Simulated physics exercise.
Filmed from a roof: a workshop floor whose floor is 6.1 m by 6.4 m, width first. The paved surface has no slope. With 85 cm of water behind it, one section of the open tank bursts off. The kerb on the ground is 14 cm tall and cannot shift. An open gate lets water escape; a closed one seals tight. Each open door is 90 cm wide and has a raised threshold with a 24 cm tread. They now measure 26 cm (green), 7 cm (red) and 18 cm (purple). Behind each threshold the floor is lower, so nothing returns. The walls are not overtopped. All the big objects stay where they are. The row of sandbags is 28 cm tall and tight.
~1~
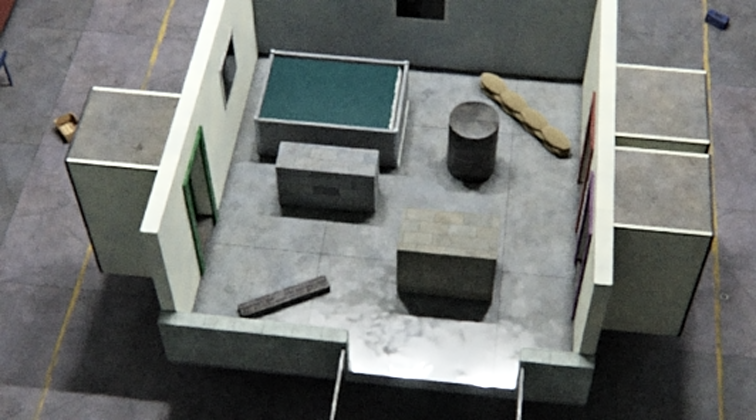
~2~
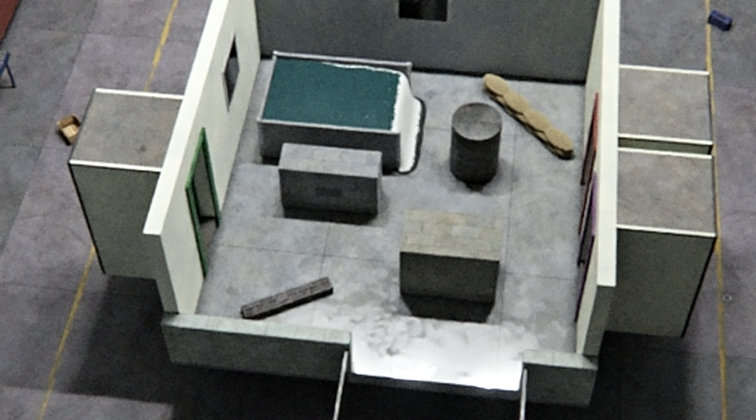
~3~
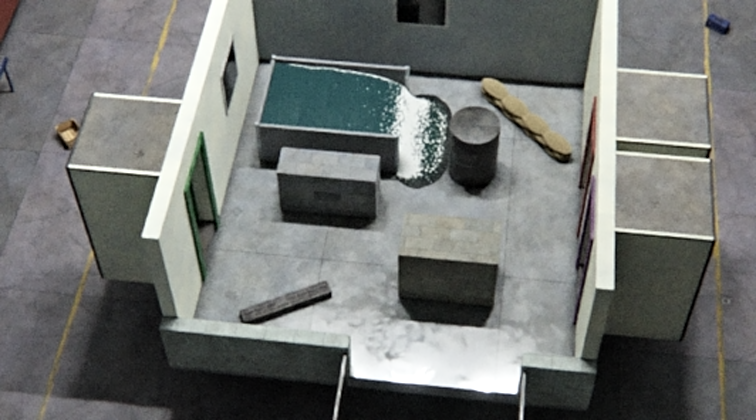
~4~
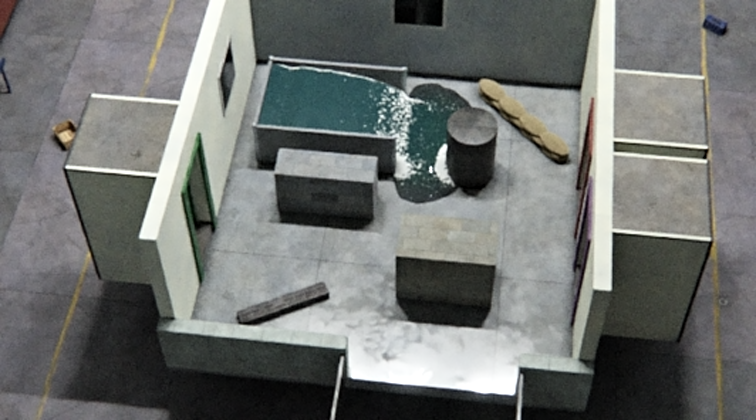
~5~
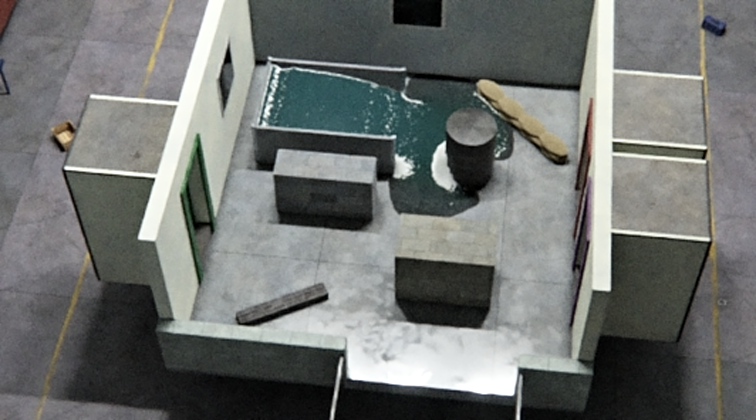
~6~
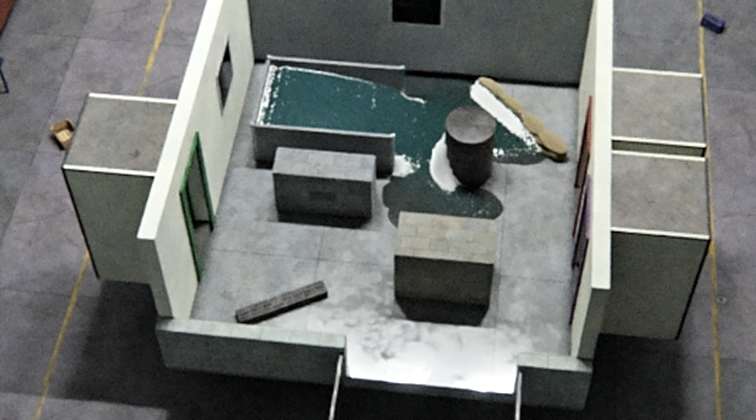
A grey, open-topped workshop room with pale walls is seen from high above, the view shifting very slightly. A tank of dark green liquid stands at the back left, with grey blocks, a dark cylinder, a tan twisted piece, a dark bar and a green-framed door around it. The tank's right end opens, and white-edged liquid pours rightward, spreads around the cylinder and reaches the tan piece.
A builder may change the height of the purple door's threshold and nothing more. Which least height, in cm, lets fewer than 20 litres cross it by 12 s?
Close to 19 cm is just enough.
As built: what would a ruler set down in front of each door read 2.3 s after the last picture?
In cm: Green 0, red 17, purple 23.
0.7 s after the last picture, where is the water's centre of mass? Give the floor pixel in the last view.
Near (391, 141).
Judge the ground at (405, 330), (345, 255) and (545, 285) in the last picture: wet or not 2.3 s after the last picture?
In that order: Dry, wet, wet.
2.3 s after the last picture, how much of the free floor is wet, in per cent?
Near 60 per cent is wet.
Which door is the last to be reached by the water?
Last comes the green one.
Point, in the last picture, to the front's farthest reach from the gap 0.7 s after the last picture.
Around (565, 279).
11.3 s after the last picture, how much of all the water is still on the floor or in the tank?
About 74 per cent.
Then, 0.7 s after the last picture water covers 35 % of the floor, deepest (55 cm) near (491, 109); it has not reached the purple door.
Then, 2.3 s after the last picture water covers 60 % of the floor, deepest (32 cm) near (465, 79); 23 cm at the purple door, 15 litres in over its 18 cm threshold.
Then, 11.3 s after the last picture water covers 95 % of the floor, deepest (10 cm) near (279, 168); 6 cm at the purple door, 22 litres in over its 18 cm threshold.
At the purple door as built, the water peaked near 26 cm, 1.9 s after the last picture.
With a threshold of 16 cm, 31 litres would have come in within the 12 s; with 22 cm, 11 litres. So under 20 litres takes about 19 cm.
